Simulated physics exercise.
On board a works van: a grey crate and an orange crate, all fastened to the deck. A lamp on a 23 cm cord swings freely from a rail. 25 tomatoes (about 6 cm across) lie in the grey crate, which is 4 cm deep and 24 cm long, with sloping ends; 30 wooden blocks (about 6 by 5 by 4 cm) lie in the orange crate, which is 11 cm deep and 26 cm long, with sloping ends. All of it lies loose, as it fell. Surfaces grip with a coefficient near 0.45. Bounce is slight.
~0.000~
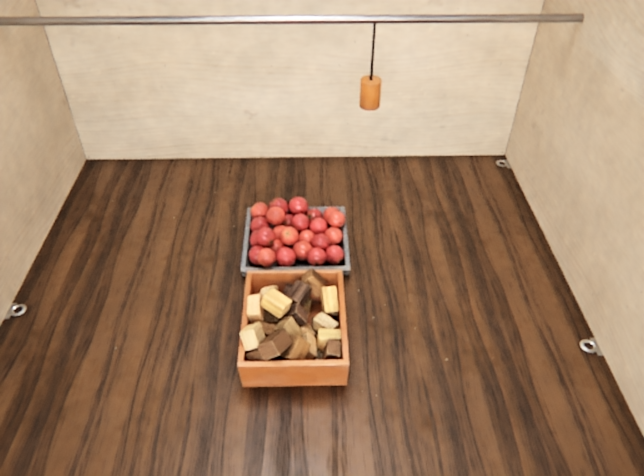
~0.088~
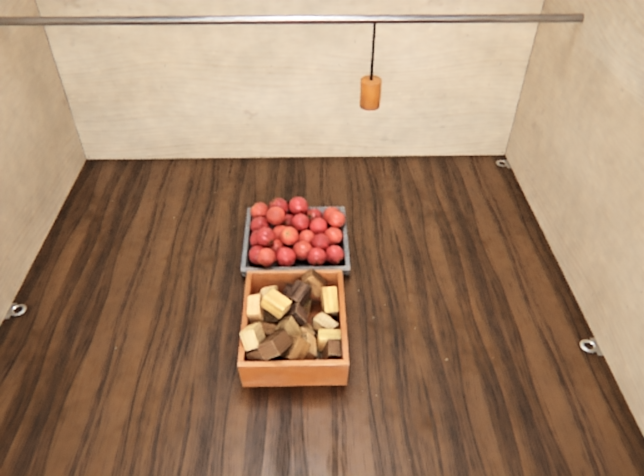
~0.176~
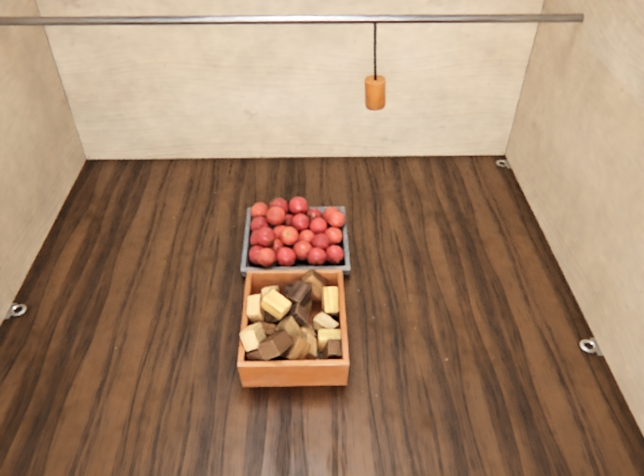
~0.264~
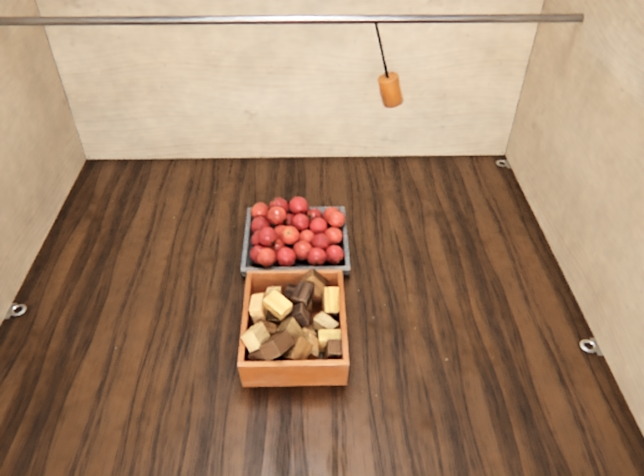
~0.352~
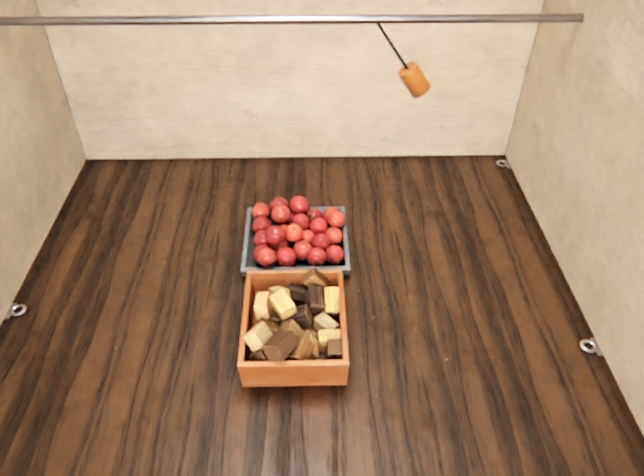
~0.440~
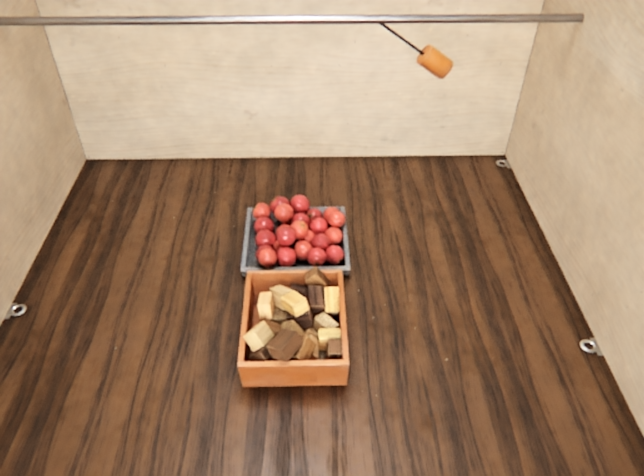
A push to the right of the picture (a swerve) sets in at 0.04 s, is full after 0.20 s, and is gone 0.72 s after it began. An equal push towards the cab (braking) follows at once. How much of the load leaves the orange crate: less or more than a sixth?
The orange crate loses less than a sixth of its wooden blocks.
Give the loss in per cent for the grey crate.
About: Grey crate 30 per cent.
After 0.70 s, 1 of 25 out of the grey crate and 0 of 30 out of the orange crate.
After 1.03 s, 5 of 25 out of the grey crate and 0 of 30 out of the orange crate.
After 1.49 s, 7 of 25 out of the grey crate and 0 of 30 out of the orange crate.
When it is over (at 2.08 s), 7 of 25 out of the grey crate and 0 of 30 out of the orange crate. Asked share, 0 of 30, 0 per cent.
